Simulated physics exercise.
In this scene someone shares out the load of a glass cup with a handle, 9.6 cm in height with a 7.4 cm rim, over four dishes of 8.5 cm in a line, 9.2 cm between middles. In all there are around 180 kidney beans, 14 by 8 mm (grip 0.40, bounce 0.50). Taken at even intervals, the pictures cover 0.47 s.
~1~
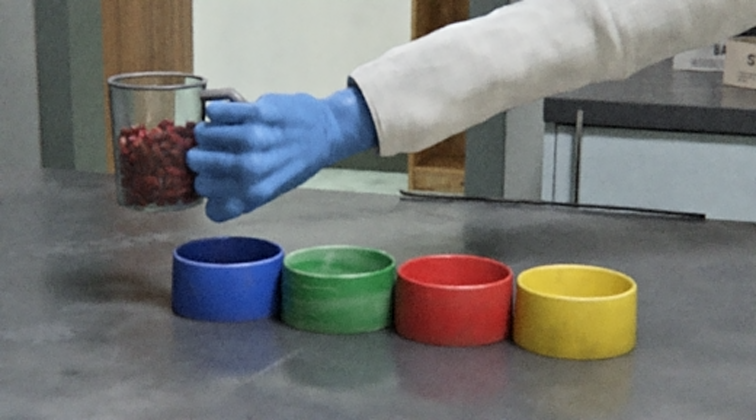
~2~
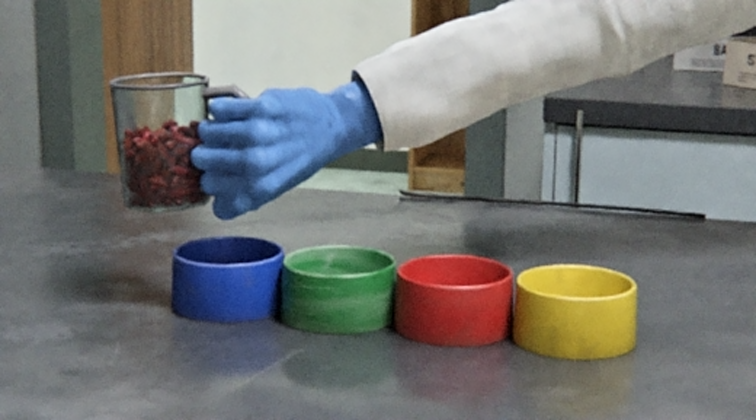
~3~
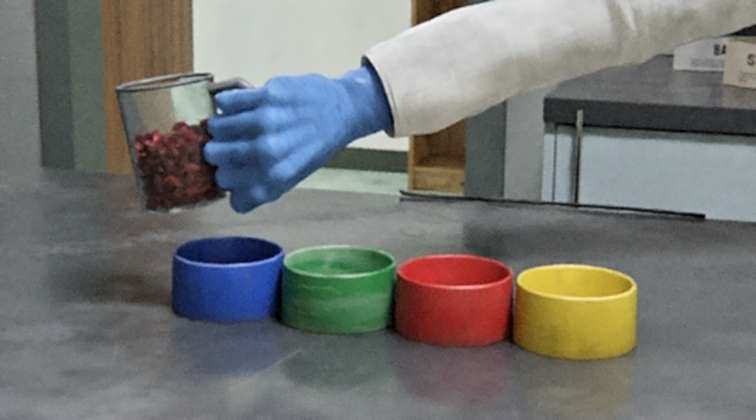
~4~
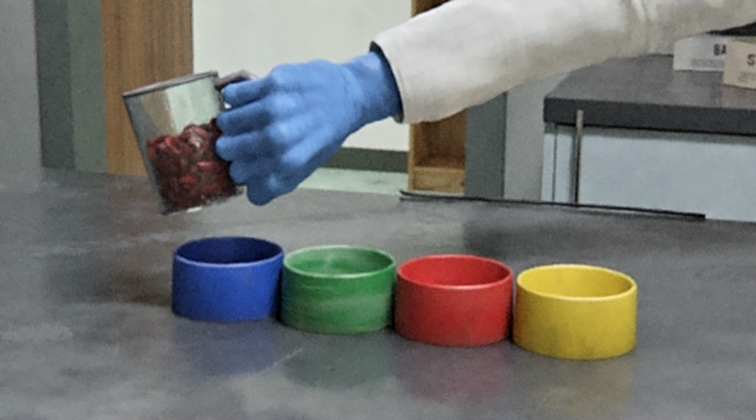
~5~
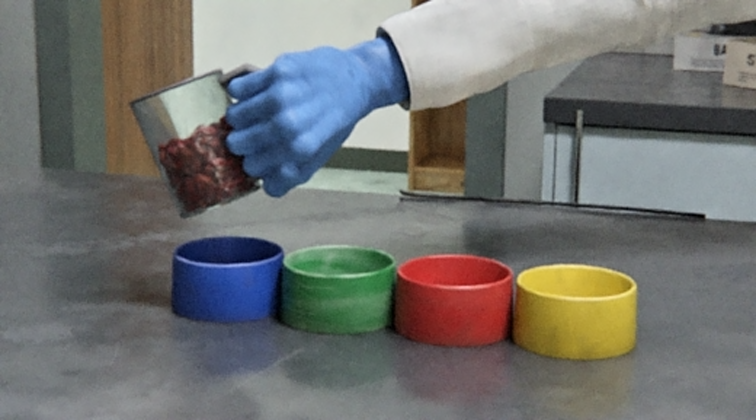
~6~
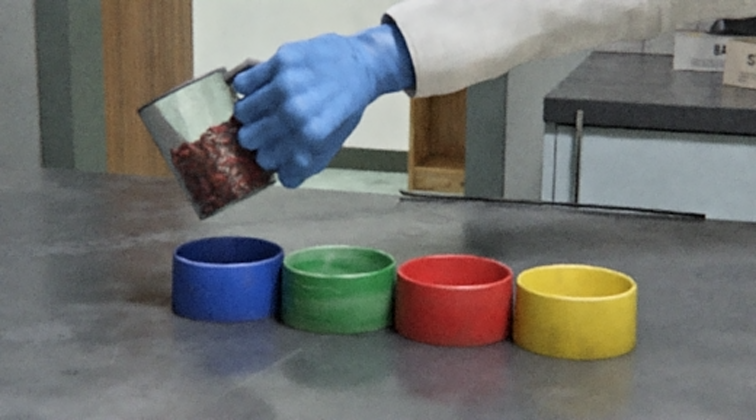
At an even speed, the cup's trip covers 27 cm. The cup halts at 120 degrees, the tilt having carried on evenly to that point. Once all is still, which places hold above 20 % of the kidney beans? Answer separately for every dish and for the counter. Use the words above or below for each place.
Red: Below; blue: Below; green: Above; yellow: Below; counter: Below.
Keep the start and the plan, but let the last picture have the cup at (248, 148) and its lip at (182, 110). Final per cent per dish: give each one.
Then red 90, blue 0, green 0, and yellow 0.
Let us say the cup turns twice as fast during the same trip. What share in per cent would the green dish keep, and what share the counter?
Shares: Green at 0; counter at 0.
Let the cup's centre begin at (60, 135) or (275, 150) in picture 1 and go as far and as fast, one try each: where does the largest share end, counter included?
The winner: Blue; red.
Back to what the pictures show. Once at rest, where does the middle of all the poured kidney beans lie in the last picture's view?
About (336, 286).
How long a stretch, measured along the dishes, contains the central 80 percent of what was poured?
About 5 cm.
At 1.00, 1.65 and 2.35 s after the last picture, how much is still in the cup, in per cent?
Close to 100, 0 and 0 per cent respectively.
Then, 1.00 s after the last picture, tilt 99 degrees; cup holds 100 %.
Then, 1.65 s after the last picture, tilt 120 degrees; cup holds 0 %, green 95 %.
Then, 2.35 s after the last picture, tilt 120 degrees; cup holds 0 %, green 95 %.
In the end, red 0 %, blue 0 %, green 95 %, yellow 0 %, counter 5 %.
